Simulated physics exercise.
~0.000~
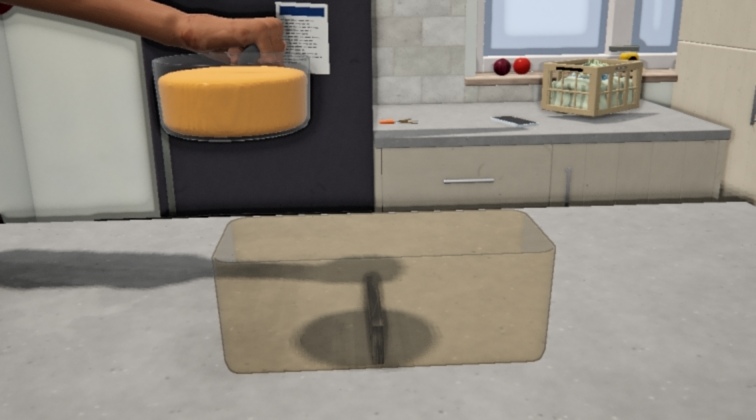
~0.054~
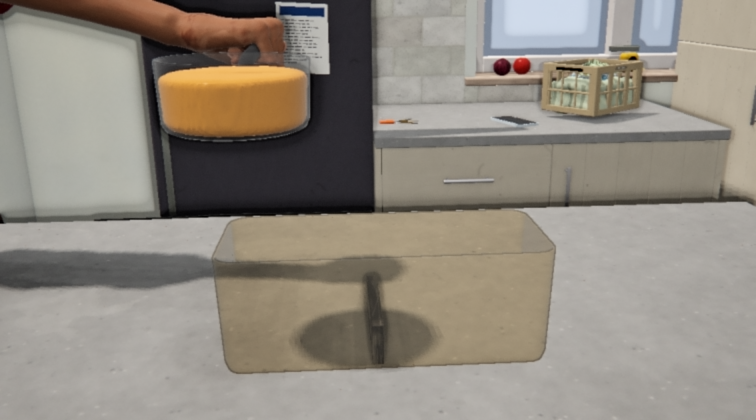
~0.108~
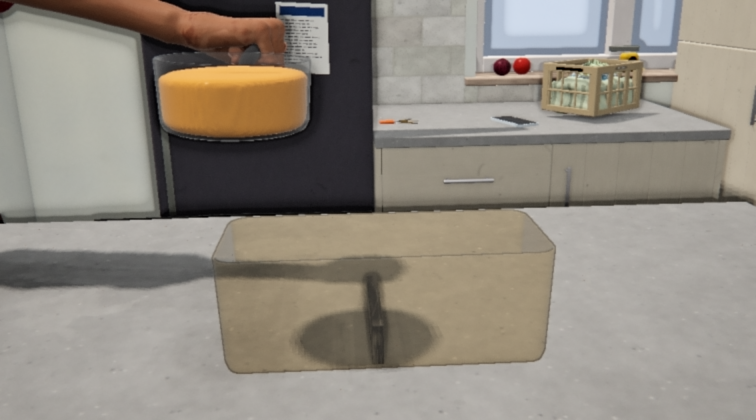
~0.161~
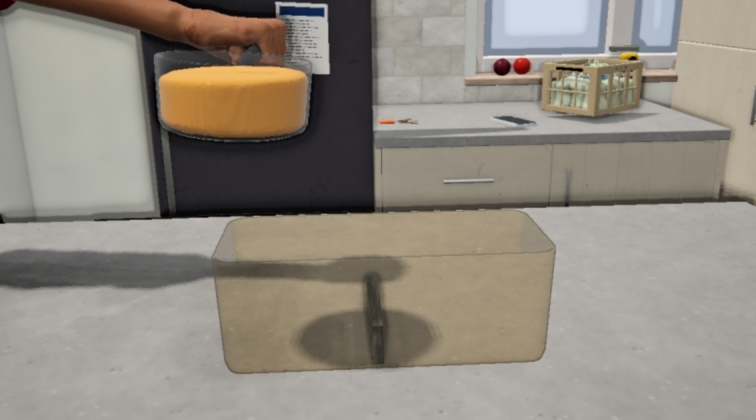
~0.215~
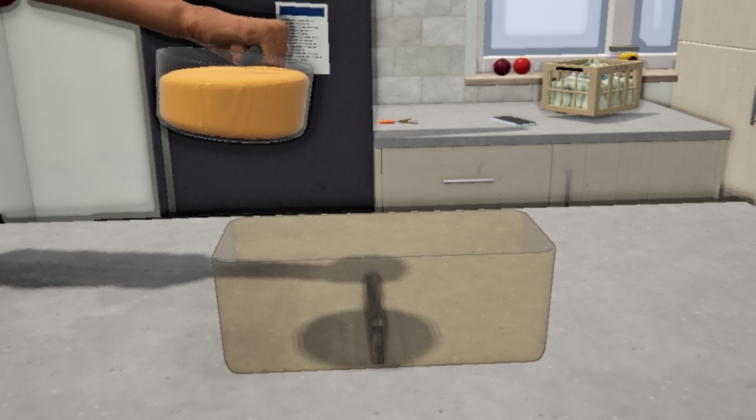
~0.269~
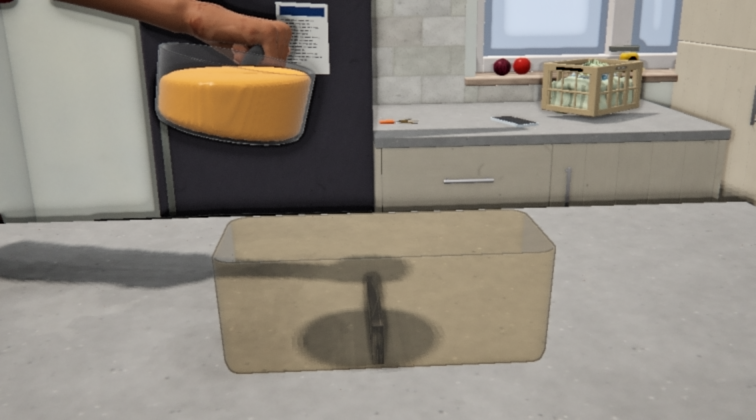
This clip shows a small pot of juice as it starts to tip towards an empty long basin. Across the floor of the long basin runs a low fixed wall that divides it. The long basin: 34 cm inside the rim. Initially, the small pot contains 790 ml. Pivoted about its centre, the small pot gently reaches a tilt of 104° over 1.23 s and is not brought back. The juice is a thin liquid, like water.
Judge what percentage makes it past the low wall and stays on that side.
Some 59 per cent makes it over and stays.
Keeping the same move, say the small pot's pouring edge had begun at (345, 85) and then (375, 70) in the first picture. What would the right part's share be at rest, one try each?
Try 1: 75 %; try 2: 95 %.
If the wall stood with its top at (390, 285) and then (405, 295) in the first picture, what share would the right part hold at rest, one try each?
Around 40 and 15 percent, in that order.
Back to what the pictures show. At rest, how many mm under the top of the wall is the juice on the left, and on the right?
Some 28 mm on the left and 24 mm on the right.
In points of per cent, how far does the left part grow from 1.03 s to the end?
Close to 16% of the whole.
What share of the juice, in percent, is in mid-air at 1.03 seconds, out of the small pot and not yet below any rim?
Around 10 percent of it is airborne.
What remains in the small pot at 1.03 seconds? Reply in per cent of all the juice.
9 per cent or thereabouts.
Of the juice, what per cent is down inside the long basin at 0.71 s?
About 14 per cent.
By 0.71 s the tilt is 64° and 52 per cent is still to pour, 4 is left of the wall and 11 right of it.
By 1.03 s the tilt is 97° and 9 per cent is still to pour, 24 is left of the wall and 58 right of it.
By 1.37 s the tilt is 104° and 0 per cent is still to pour, 39 is left of the wall and 59 right of it.
By 1.73 s the tilt is 104° and 0 per cent is still to pour, 40 is left of the wall and 59 right of it.
At rest 40 per cent lies left of the wall, 59 right of it and 1 outside.
